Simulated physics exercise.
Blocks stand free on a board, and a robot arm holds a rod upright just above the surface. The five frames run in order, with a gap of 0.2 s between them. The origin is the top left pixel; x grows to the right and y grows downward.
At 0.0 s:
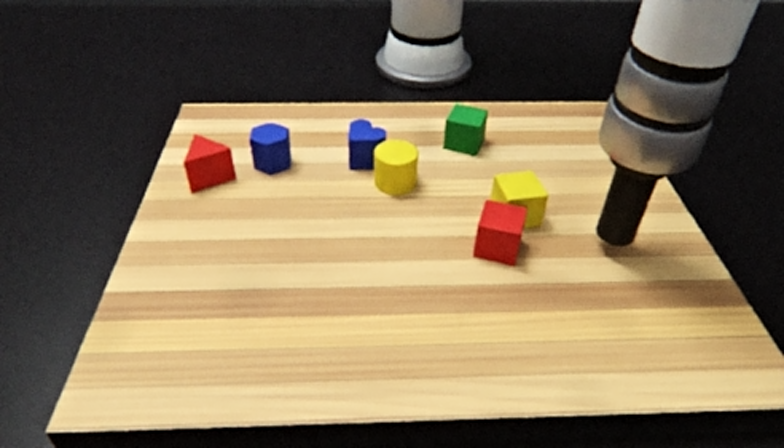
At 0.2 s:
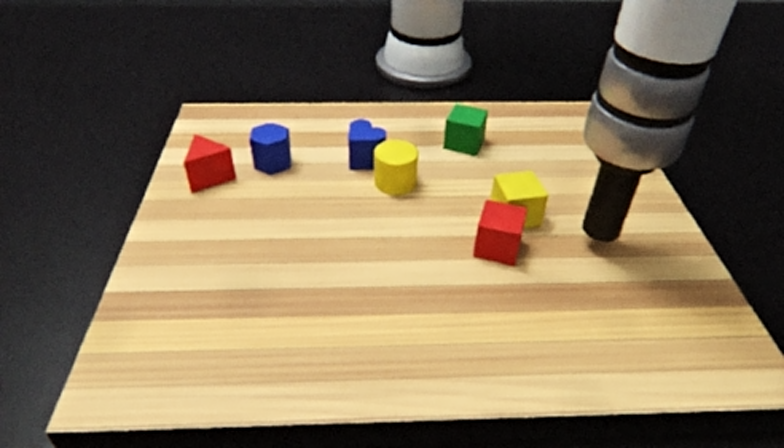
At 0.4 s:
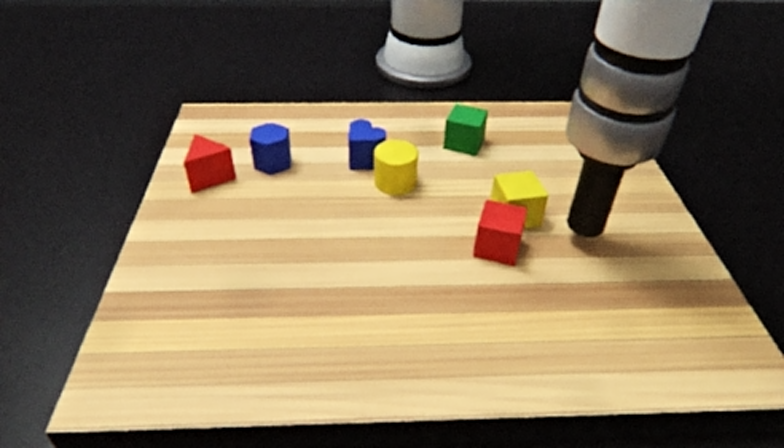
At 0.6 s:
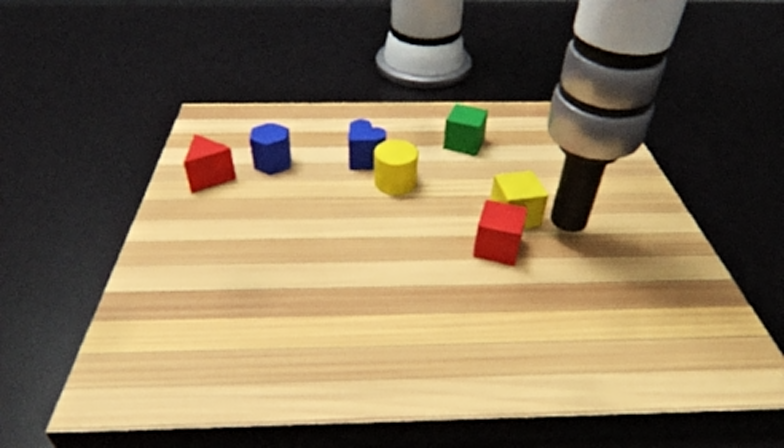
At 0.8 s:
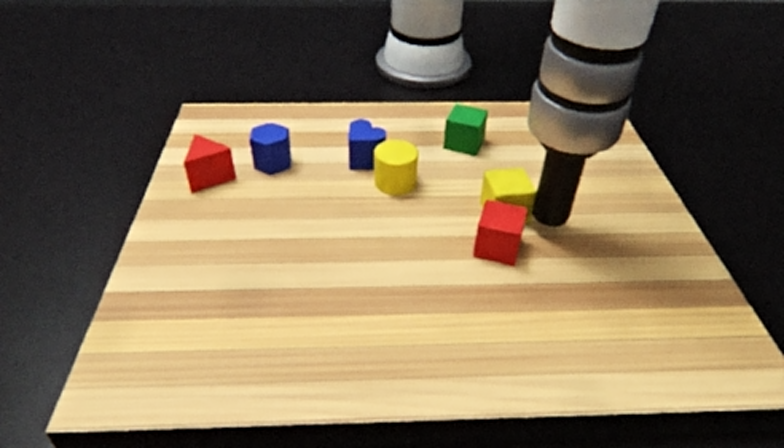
The clip opens on colored blocks scattered across a striped wooden board, with a robot arm holding a dark rod upright near the right side. The arm moves the rod steadily left toward the yellow four-sided block, then nudges that block slightly left behind the red one, while the other blocks stay still.
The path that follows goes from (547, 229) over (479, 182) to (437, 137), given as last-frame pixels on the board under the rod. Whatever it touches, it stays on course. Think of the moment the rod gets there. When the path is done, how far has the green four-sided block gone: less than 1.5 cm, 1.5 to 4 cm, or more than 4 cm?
It goes 1.5 to 4 cm.
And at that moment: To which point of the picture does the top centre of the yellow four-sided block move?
Most likely (443, 156).
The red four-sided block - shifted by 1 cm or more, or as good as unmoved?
That one stays where it is.
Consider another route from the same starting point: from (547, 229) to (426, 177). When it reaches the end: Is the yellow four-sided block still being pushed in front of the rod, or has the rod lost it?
It remains before the rod.
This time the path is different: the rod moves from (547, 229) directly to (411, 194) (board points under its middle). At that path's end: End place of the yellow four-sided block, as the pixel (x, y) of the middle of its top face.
Pixel (440, 146).
What follows on the original path. One third of the way, rod (500, 183); yellow four-sided block (459, 162), turned 40° anticlockwise.
Two thirds of the way, rod (464, 153); yellow four-sided block (443, 156), turned 100° anticlockwise.
At the end, rod (438, 125); green four-sided block (466, 100), turned 40° clockwise; red four-sided block unmoved; yellow four-sided block (443, 156), turned 100° anticlockwise.
